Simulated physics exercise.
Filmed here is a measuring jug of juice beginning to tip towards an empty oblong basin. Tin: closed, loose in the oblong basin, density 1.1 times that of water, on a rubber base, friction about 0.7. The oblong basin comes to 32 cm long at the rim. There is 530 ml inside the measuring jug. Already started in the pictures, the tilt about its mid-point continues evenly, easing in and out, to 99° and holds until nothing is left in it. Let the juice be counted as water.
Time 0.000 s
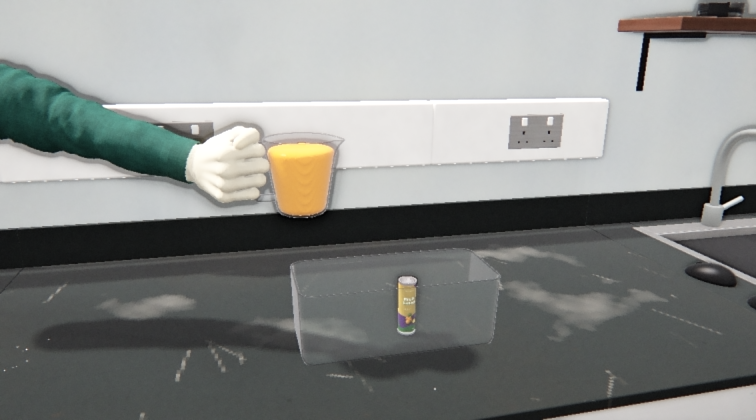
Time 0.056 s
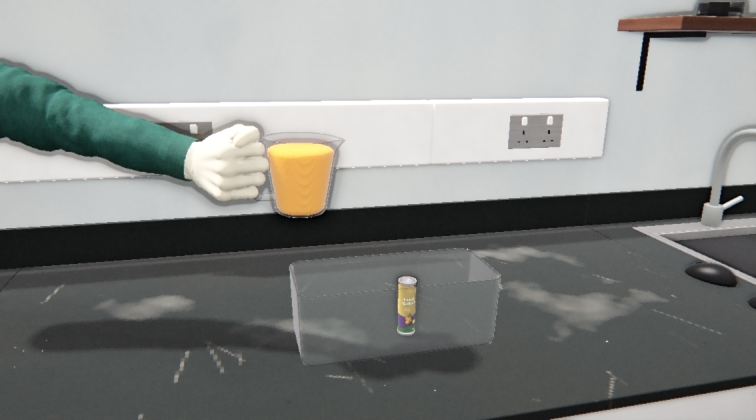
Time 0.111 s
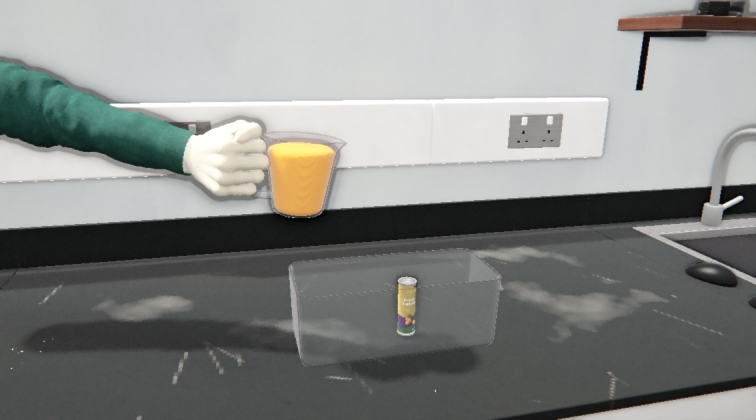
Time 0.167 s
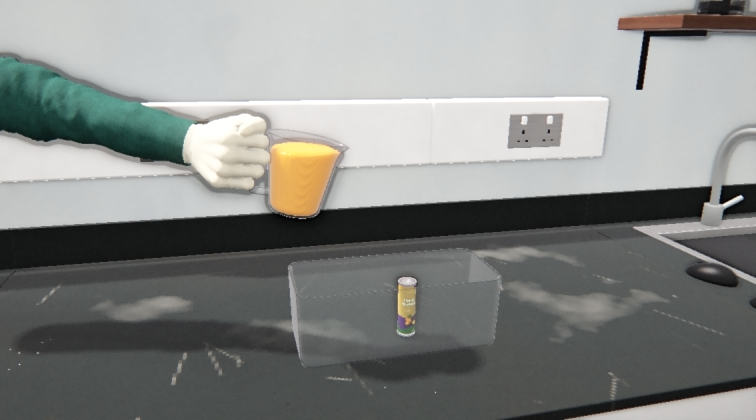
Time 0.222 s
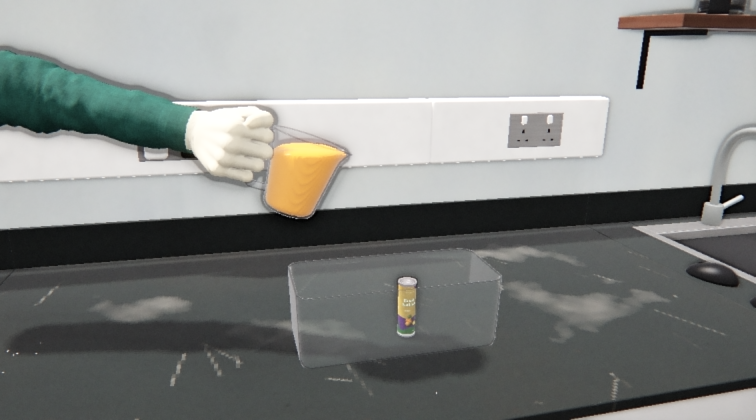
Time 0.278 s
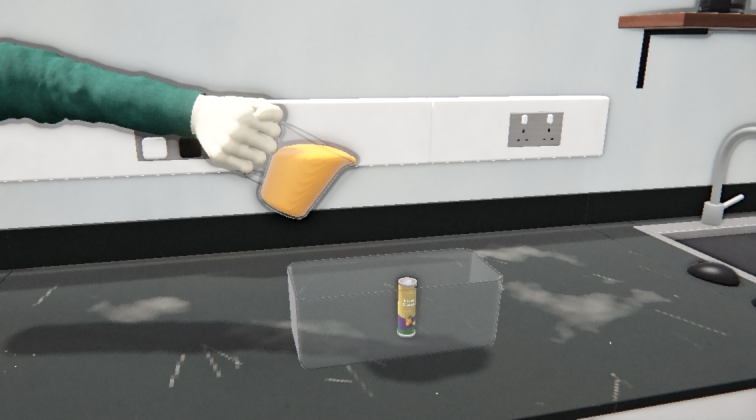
A measuring jug of orange juice, held by a white-gloved hand in a green sleeve, starts upright and tilts gradually to the right above a clear oblong basin with a small tin standing inside, the juice reaching the jug's lip.
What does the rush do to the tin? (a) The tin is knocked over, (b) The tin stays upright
The tin is knocked over.
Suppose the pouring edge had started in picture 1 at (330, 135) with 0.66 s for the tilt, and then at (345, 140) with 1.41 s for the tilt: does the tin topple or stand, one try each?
Trial 1 - tin stays standing; trial 2 - tin tips.
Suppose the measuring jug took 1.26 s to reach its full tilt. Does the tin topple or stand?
Result: Tin tipped over.
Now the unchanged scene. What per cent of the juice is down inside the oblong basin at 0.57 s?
About 16%.
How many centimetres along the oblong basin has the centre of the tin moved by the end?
Shift of tin centre: Approx. 8.0 cm.
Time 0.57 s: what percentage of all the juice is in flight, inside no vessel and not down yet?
I'd put it at about 30 percent.
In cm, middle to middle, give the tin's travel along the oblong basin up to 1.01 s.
About 8 cm.
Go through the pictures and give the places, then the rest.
The first frame shows tilt 0°; pouring edge (345, 138); surface from (267, 150) to (333, 148); the oblong basin's rim runs from (295, 280) to (485, 263); the tin's top is at (408, 283).
The second frame shows tilt 1°; pouring edge (345, 139); surface from (267, 150) to (334, 148).
The third frame shows tilt 5°; pouring edge (347, 142); surface from (268, 148) to (335, 149).
The fourth frame shows tilt 11°; pouring edge (350, 146); surface from (270, 148) to (338, 150).
The fifth frame shows tilt 19°; pouring edge (353, 153); surface from (273, 151) to (345, 151).
The sixth frame shows tilt 29°; pouring edge (355, 162); surface from (272, 157) to (352, 157); 1 per cent is over the edge.
Then, 0.57 s in, the tilt is 85° and 55 per cent is still to pour; the tin stands where it began.
Then, 0.79 s in, the tilt is 99° and 13 per cent is still to pour; the tin leans 35°.
Then, 1.01 s in, the tilt is 99° and 1 per cent is still to pour; the tin lies on its side.
Then, 1.26 s in, the tilt is 99° and 0 per cent is still to pour; the tin lies on its side.
Finally, the tin lies on its side.
